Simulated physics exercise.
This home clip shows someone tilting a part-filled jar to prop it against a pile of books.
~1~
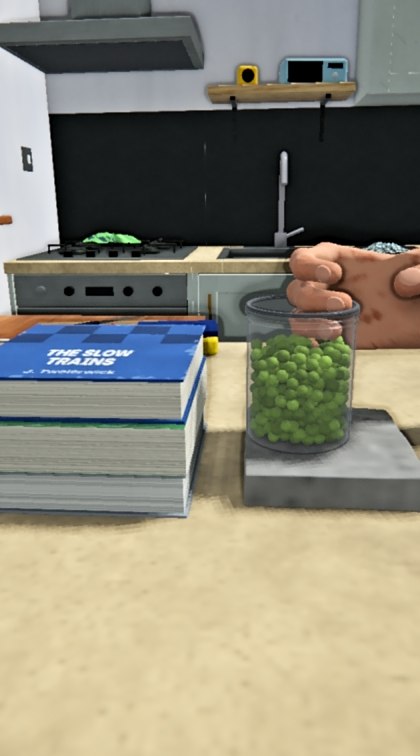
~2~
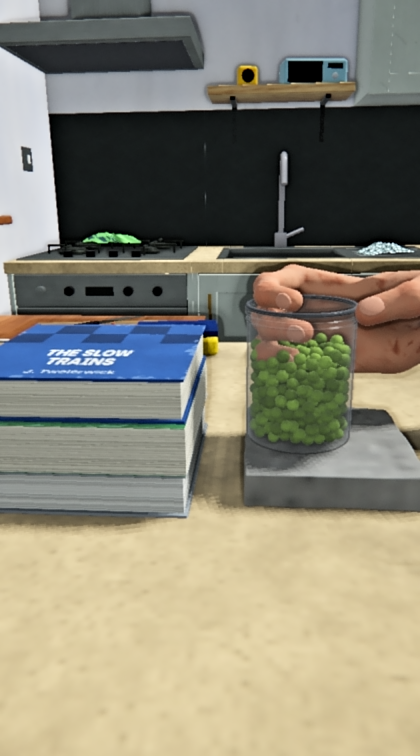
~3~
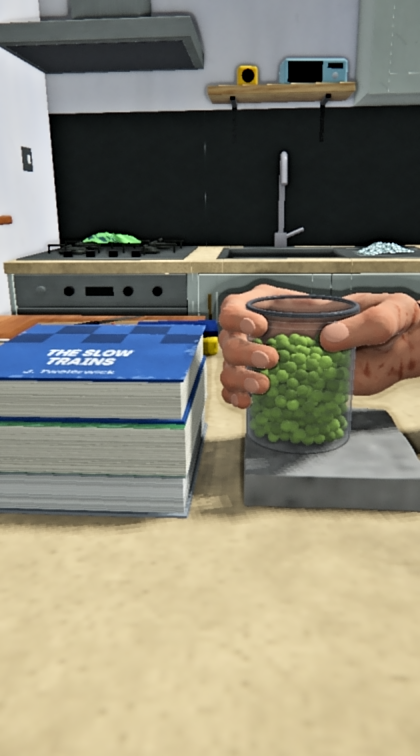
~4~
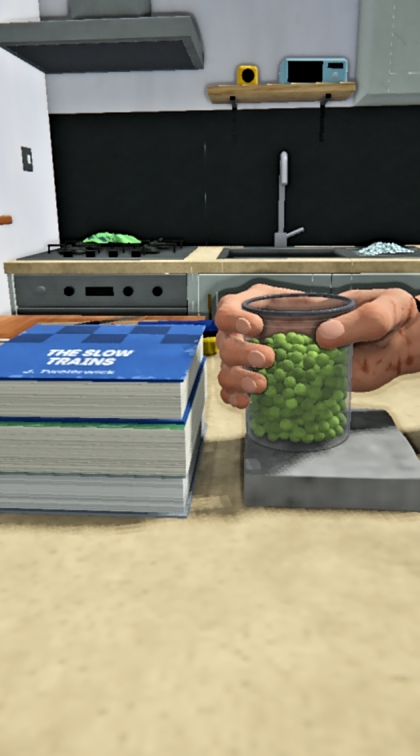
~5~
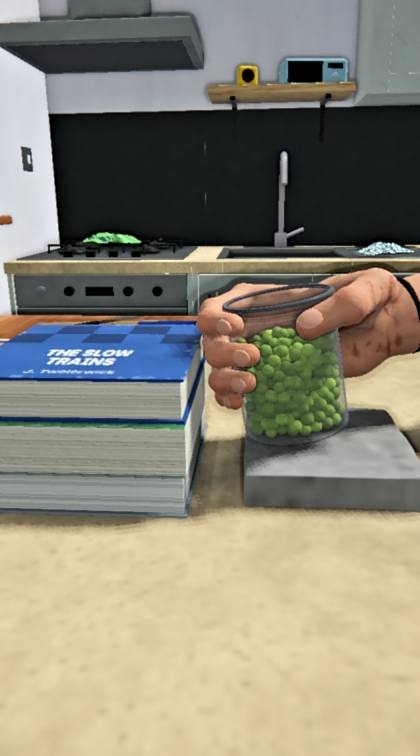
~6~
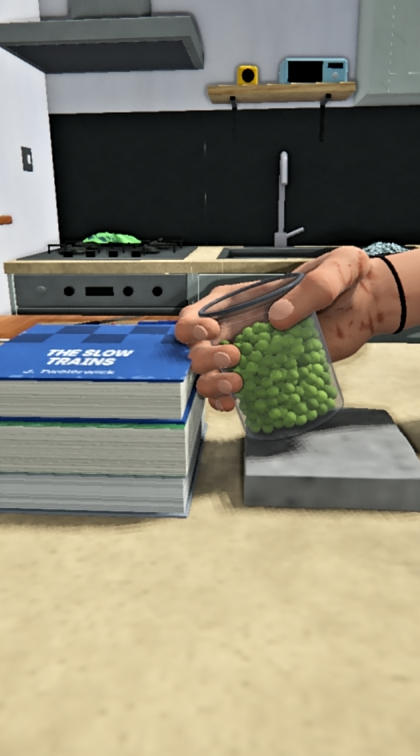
On a kitchen counter, a glass jar mostly full of green peas stands on a grey slab, right of a stack of books topped by a blue one. A hand shifts from its rim to grip it around the sides, then tilts it left toward the books.
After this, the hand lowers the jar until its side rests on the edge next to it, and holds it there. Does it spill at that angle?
Well, the load is kept in.
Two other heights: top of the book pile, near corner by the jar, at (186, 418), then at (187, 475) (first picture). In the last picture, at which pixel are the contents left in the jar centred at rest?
(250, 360) and then (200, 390).
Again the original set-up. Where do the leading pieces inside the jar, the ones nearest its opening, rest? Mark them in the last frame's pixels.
Near (238, 330).
Then, 0.09 s later than the last frame, the jar leans 25°; everything is still inside.
Then, 0.20 s later than the last frame, the jar rests on the book pile at 27°; everything is still inside.
When it is over, the jar rests on the book pile at 27°; everything is still inside.
